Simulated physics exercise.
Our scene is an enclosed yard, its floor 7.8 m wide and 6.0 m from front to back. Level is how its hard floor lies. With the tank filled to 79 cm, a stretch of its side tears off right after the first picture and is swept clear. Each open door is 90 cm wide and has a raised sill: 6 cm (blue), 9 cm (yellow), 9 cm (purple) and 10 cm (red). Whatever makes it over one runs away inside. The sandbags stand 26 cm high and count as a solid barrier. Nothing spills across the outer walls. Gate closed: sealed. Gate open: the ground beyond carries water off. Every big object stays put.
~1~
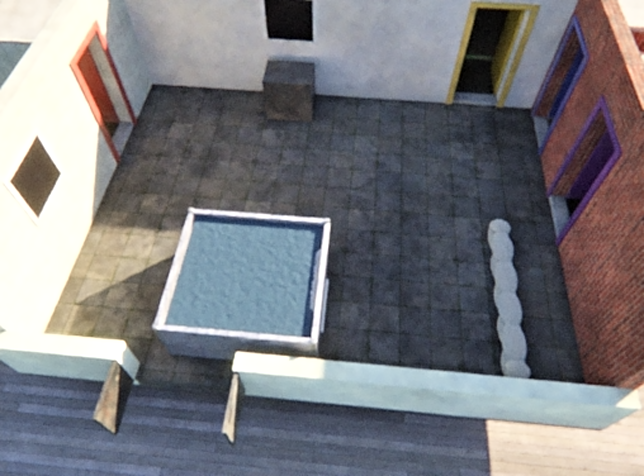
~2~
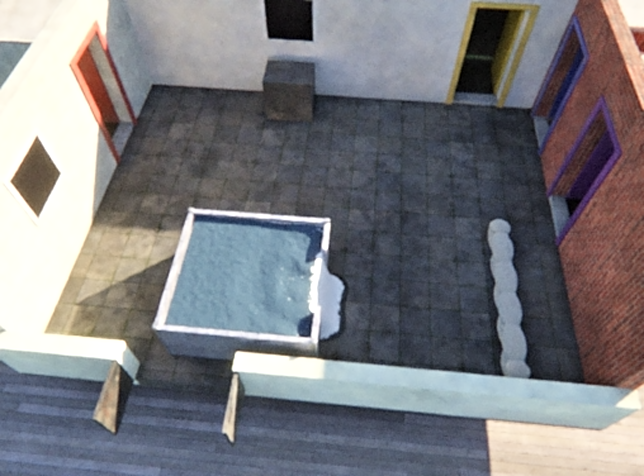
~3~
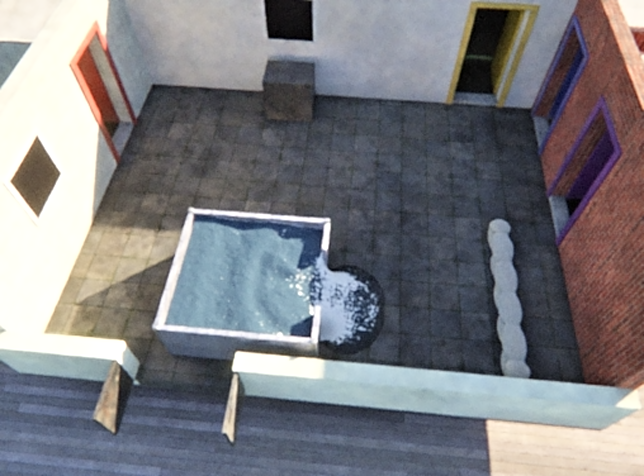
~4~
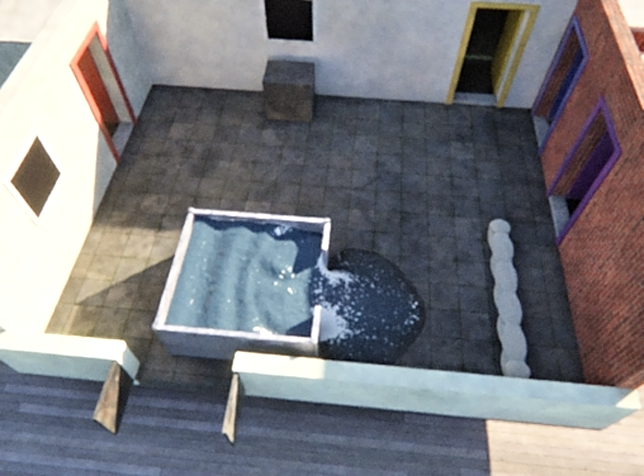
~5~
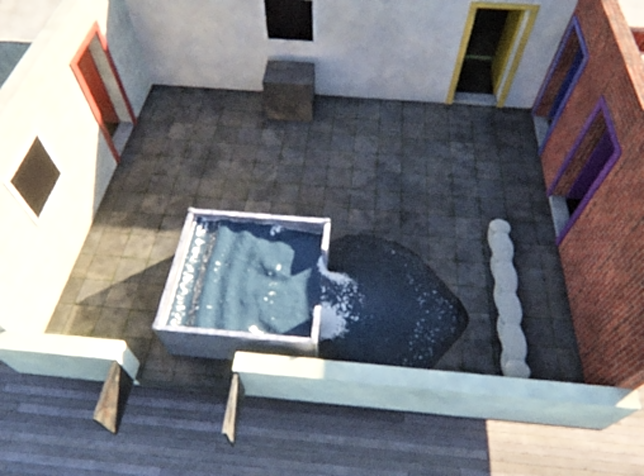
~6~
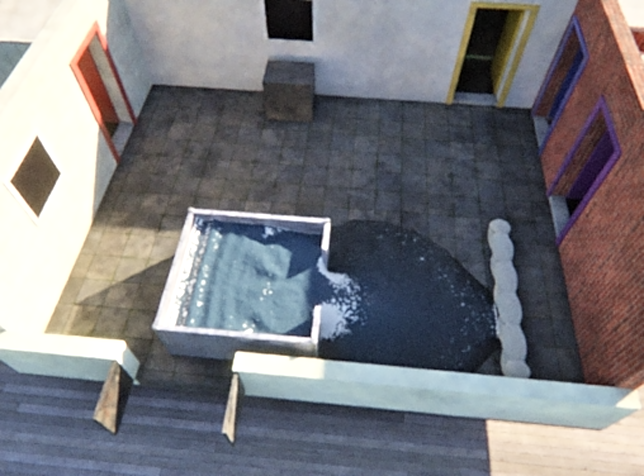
Water bursts from the right side of a white-rimmed square tank and spreads across the dark tiled floor of a walled yard, seen from high above by a still camera. An orange-framed doorway stands left, a yellow one at the back and purple ones in the red brick wall at right. White froth gives way to a widening dark pool that reaches the pale sandbags, while ripples cross the sinking tank water.
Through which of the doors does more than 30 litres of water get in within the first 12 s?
Outcome: At the blue door the inflow will break the limit; at the yellow door the inflow will break the limit; at the purple door the inflow will remain within the limit; at the red door the inflow will remain within the limit.
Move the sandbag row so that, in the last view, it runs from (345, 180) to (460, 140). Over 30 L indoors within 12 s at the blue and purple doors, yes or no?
Well, the blue one ends up more than allowed and the purple one ends up more than allowed.
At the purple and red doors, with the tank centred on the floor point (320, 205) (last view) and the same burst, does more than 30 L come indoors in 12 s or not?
Purple gets more than that, red gets no more than that.
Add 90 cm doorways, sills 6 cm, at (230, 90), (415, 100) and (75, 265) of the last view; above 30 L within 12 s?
Well, the first is on the low side, the second is on the high side, and the third is on the low side.
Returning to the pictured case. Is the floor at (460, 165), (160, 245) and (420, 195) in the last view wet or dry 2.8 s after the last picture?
First spot submerged, second not yet wet, third submerged.
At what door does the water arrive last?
The red door is last.
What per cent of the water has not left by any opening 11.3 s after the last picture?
It comes to near 88 per cent.
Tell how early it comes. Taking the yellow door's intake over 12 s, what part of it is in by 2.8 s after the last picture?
Estimate: Around 10 per cent.
Then, 0.7 s after the last picture water covers 25 % of the floor and is deepest (46 cm) near (491, 382); blue door not reached, yellow door not reached, purple door not reached, red door not reached.
Then, 1.5 s after the last picture water covers 35 % of the floor and is deepest (39 cm) near (465, 380); blue door not reached, yellow door not reached, purple door not reached, red door not reached.
Then, 2.8 s after the last picture water covers 45 % of the floor and is deepest (25 cm) near (425, 340); blue door 10 cm at the sill, 6 L in, yellow door 16 cm at the sill, 12 L in, purple door 5 cm at the sill, 0 L in, red door not reached.
Then, 6.3 s after the last picture water covers 65 % of the floor and is deepest (16 cm) near (322, 113); blue door 14 cm at the sill, 100 L in, yellow door 14 cm at the sill, 105 L in, purple door 5 cm at the sill, 0 L in, red door not reached.
Then, 11.3 s after the last picture water covers 90 % of the floor and is deepest (10 cm) near (464, 200); blue door 9 cm at the sill, 170 L in, yellow door 9 cm at the sill, 127 L in, purple door 7 cm at the sill, 0 L in, red door 5 cm at the sill, 0 L in.
